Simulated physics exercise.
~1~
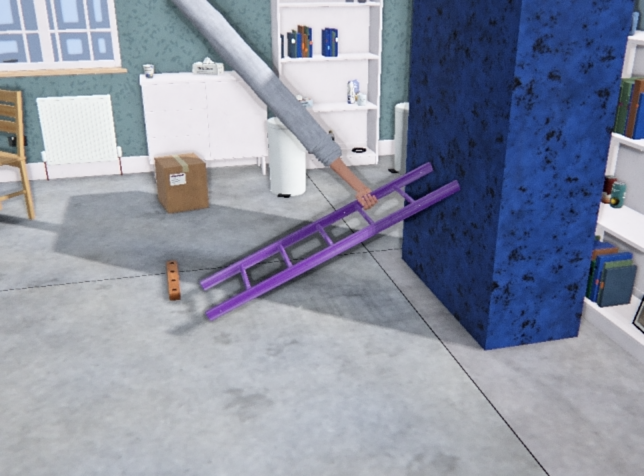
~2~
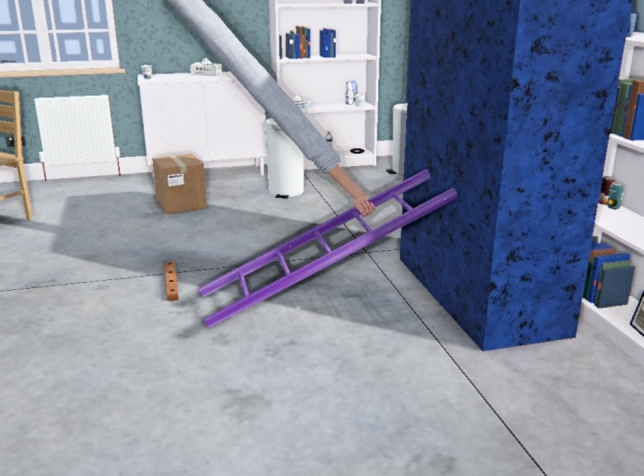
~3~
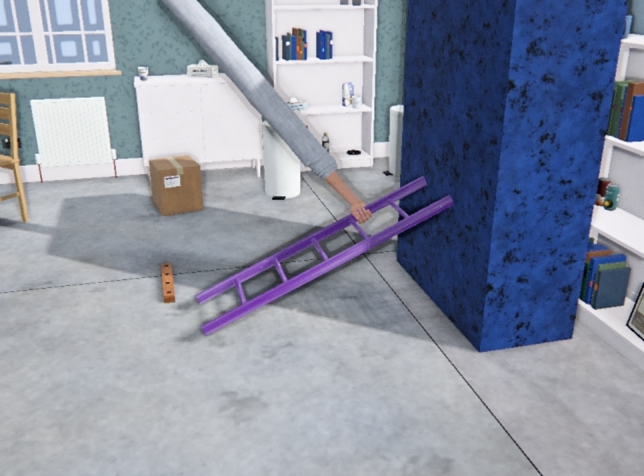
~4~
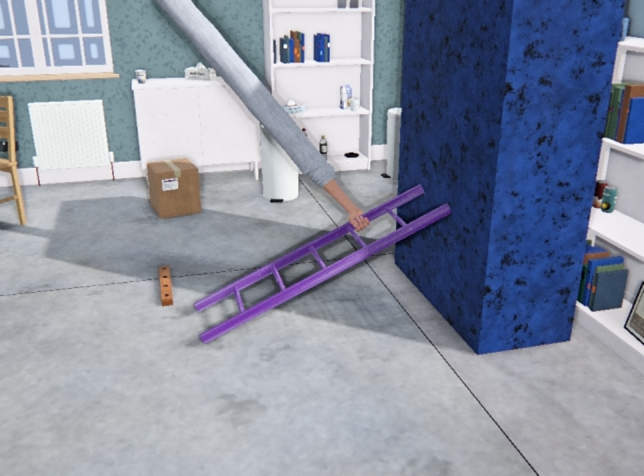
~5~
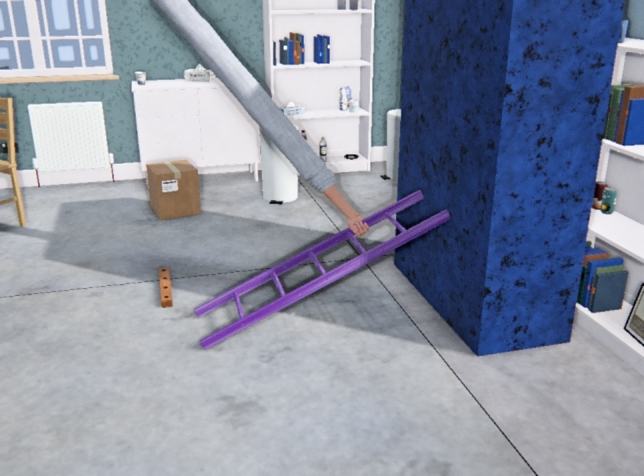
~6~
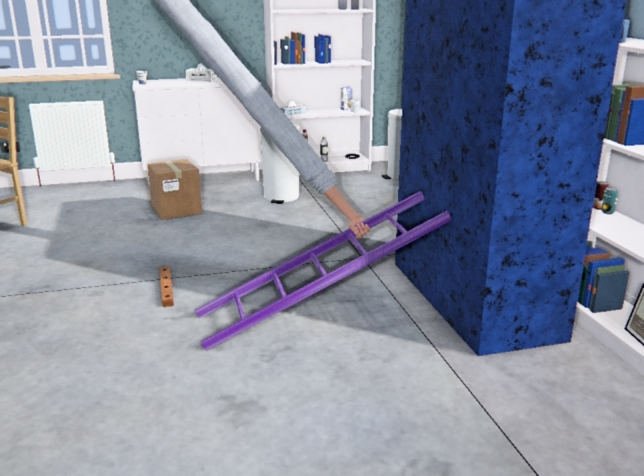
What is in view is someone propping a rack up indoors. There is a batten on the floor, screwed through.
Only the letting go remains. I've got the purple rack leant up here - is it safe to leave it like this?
No: Slithers away.
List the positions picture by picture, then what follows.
The first picture shows still on the way; purple rack (326, 237); batten (173, 280).
The second picture shows still on the way; purple rack (324, 244); batten (171, 280).
The third picture shows still on the way; purple rack (321, 251); batten (168, 282).
The fourth picture shows still on the way; purple rack (319, 260); batten (166, 285).
The fifth picture shows still on the way; purple rack (319, 265); batten (165, 287).
The sixth picture shows in place, still held; purple rack (319, 266); batten (166, 286).
Then, 0.22 s past the last view, purple rack leaning 8° off how it started near (314, 282).
Then, 0.30 s past the last view, purple rack leaning 17° off how it started near (310, 301).
Then, 0.40 s past the last view, purple rack leaning 24° off how it started near (307, 312).
Finally, the purple rack gives way at the feet, near (307, 316).
